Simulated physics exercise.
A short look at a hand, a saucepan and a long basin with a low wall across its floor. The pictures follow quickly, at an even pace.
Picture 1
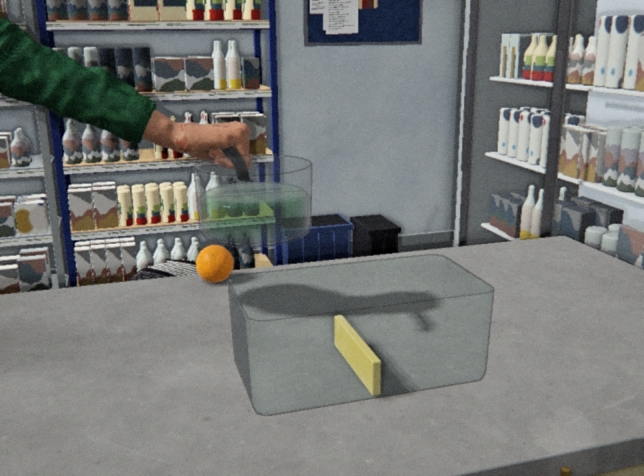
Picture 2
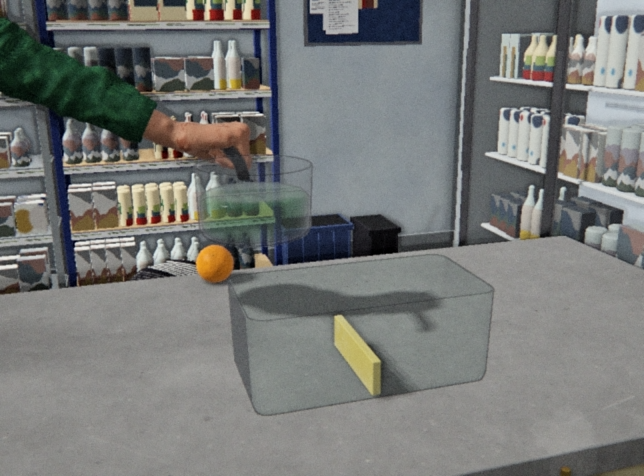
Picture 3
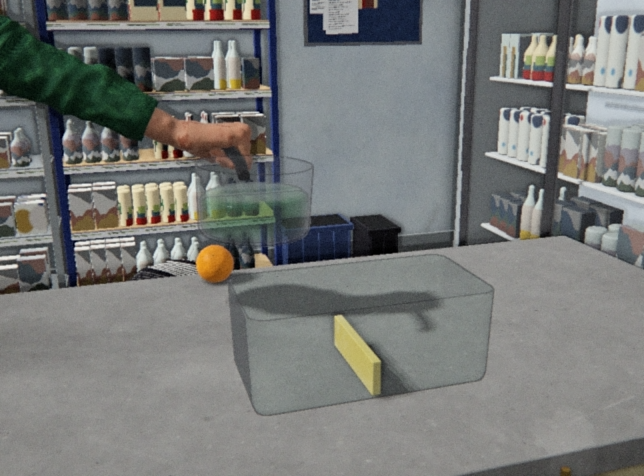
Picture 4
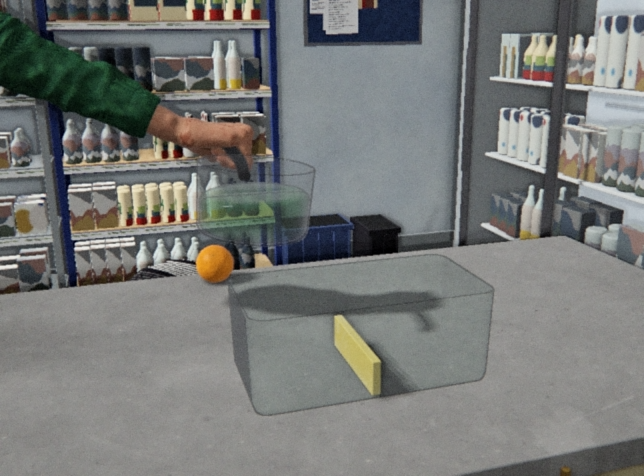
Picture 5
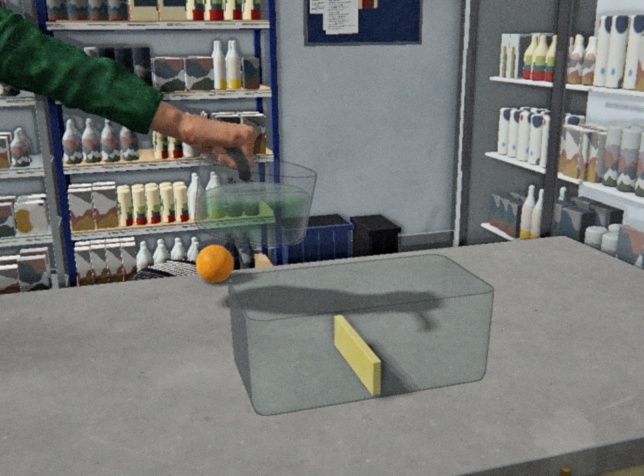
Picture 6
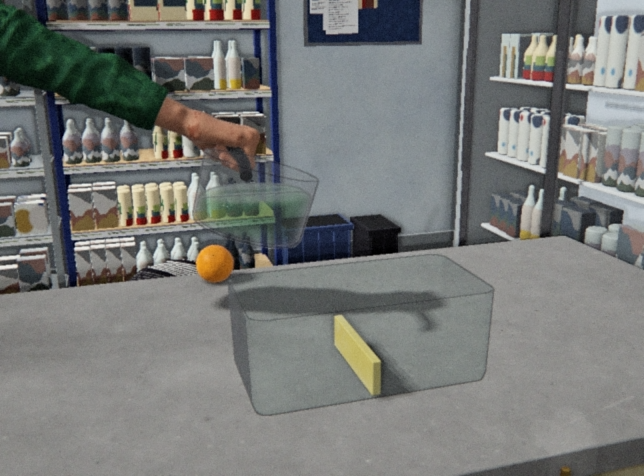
A green-sleeved arm reaches in from the left over a grey counter in a storeroom-like space, seen from slightly above, with shelves of bottles and boxes behind. The hand holds a clear saucepan of green liquid above an orange ball and a long transparent basin with a low yellow wall across its floor. The hand gradually tilts the saucepan slightly rightward, while everything else and the camera stay still.
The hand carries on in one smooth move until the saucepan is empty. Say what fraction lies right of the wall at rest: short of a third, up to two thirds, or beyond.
It comes to from a third to two thirds.
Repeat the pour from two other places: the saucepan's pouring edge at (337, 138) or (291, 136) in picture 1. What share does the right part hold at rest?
First some 90, then 30 per cent.
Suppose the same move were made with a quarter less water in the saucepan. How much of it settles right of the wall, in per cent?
About 25 per cent.
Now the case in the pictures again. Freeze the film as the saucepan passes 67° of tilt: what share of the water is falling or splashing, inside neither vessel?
Roughly 25 in a hundred.
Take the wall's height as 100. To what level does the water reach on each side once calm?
Left about 30, right about 30.
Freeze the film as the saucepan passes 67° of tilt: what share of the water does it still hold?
Roughly 70 in a hundred.
A moment on, the tilt is 67° and 71 per cent is still to pour, 4 is left of the wall and 2 right of it.
Next, the tilt is 97° and 18 per cent is still to pour, 26 is left of the wall and 44 right of it.
Then the tilt is 103° and 1 per cent is still to pour, 52 is left of the wall and 45 right of it.
Later the tilt is 103° and 0 per cent is still to pour, 54 is left of the wall and 46 right of it.
Finally, 54 per cent lies left of the wall, 46 right of it and 0 outside.
